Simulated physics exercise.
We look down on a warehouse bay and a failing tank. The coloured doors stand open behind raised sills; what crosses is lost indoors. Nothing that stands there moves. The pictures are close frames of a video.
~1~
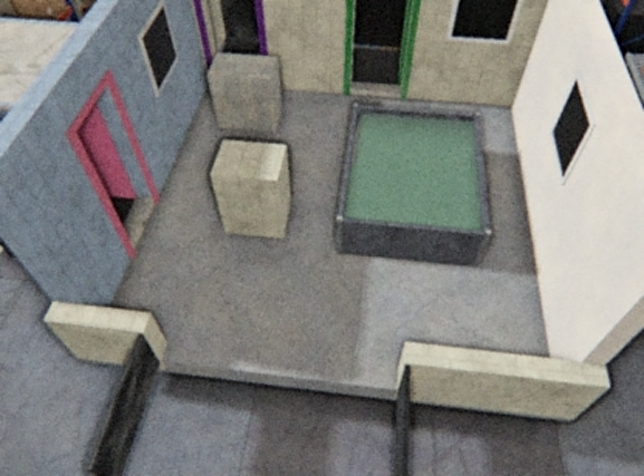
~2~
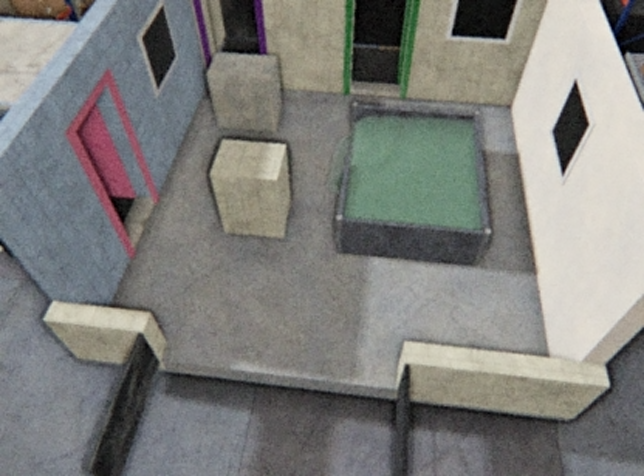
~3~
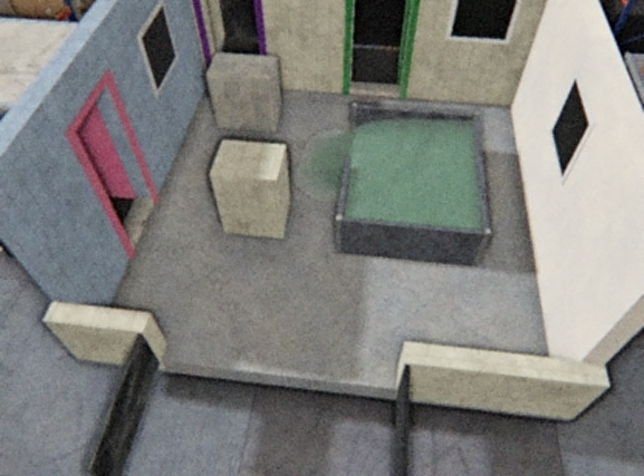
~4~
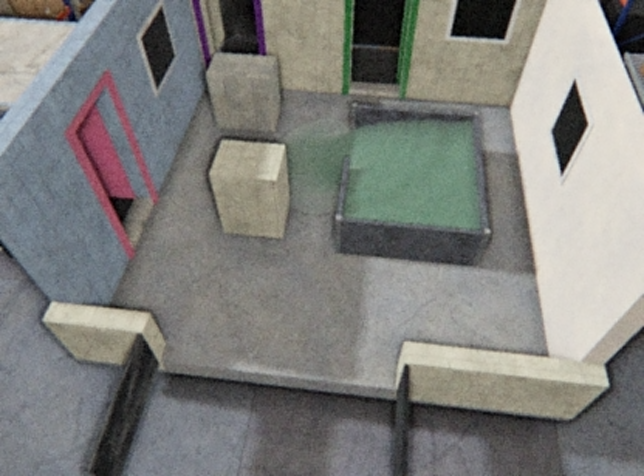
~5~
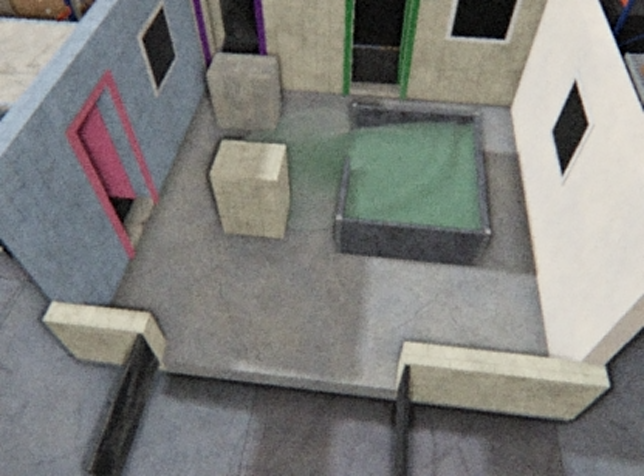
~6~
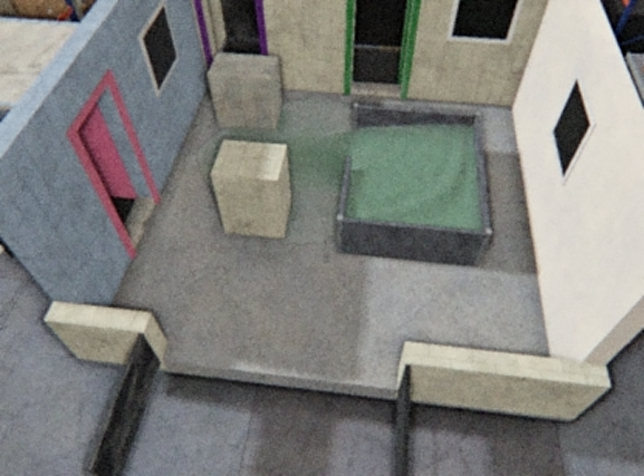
Green water sits in a dark, open-topped tank right of centre in a grey-floored warehouse bay, seen from high above. Two pale blocks stand left of it, with a pink-framed doorway in the blue left wall, purple and green ones behind, and a white wall on the right. The water pours from the tank's left side and spreads leftward in a thin, faint green sheet between the blocks, while the camera stays still.
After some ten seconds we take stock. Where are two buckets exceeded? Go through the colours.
One by one: The pink door holds within the limit; the purple door floods; the green door holds within the limit.
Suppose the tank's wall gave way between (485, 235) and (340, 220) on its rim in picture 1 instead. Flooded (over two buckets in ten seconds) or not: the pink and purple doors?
In short: Pink takes less; purple stays under.
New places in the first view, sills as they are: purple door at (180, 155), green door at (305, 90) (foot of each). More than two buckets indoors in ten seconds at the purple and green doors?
My reading: The purple one is over; the green one takes more.
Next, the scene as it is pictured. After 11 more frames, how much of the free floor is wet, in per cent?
Near 40 in a hundred.
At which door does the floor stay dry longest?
That is the green-painted one.
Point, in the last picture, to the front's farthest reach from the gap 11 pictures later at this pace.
Roughly at (105, 321).
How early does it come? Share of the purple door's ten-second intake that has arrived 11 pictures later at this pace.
I make it 5 per cent.
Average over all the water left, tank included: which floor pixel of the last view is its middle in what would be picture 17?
I would point to (328, 174).
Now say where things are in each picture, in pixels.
The first frame shows the water tank at (414, 167) is whole and still.
In the second frame, the front is at (347, 139), out from the gap at (352, 156).
In the third frame, water pours out at (352, 157) and has run to (301, 185).
In the fourth frame, the front is at a hidden place, out from the gap at (351, 158).
In the fifth frame, water pours out at (352, 158) and has run to a hidden place.
In the sixth frame, the front is at (208, 145), out from the gap at (353, 157).
A moment on, water covers 30 % of the floor; the pink door wet at the sill, nothing in, the purple door wet at the sill, nothing in, the green door not reached.
Next, water covers 40 % of the floor; the pink door wet at the sill, nothing in, the purple door under two buckets in, the green door wet at the sill, nothing in.
Then, water covers 65 % of the floor; the pink door under two buckets in, the purple door far over two buckets in, the green door wet at the sill, nothing in.
Later, water covers 85 % of the floor; the pink door under two buckets in, the purple door far over two buckets in, the green door wet at the sill, nothing in.
In the end, water covers 95 % of the floor; the pink door under two buckets in, the purple door far over two buckets in, the green door wet at the sill, nothing in.
